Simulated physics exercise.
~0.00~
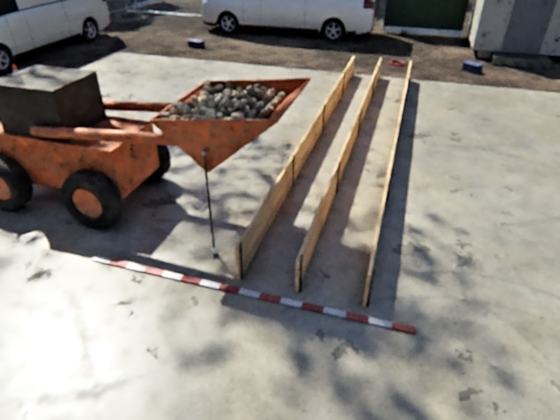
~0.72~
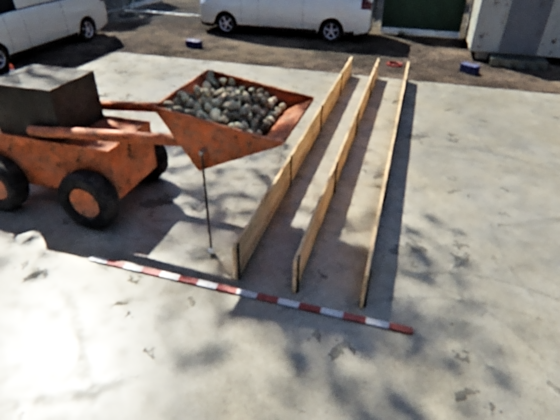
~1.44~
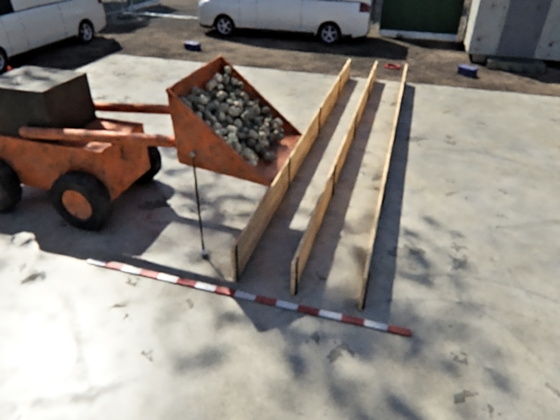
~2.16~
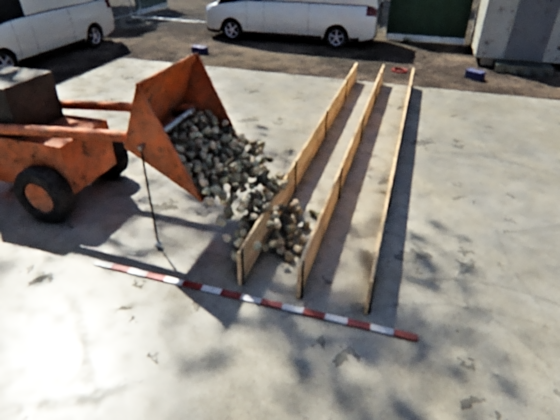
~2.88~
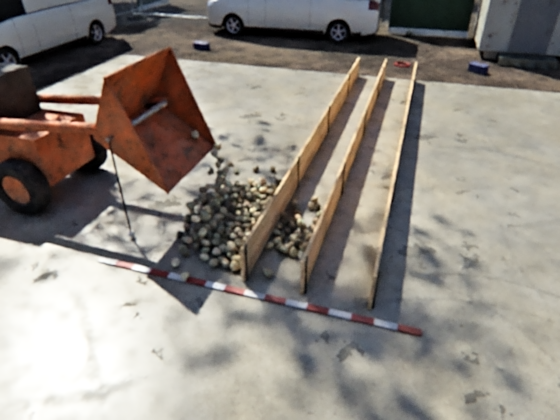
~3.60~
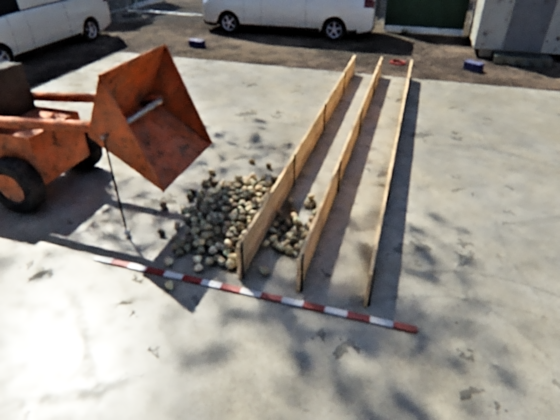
On a paved yard, an orange loader tips cobbles mostly short of the planks and backs away.
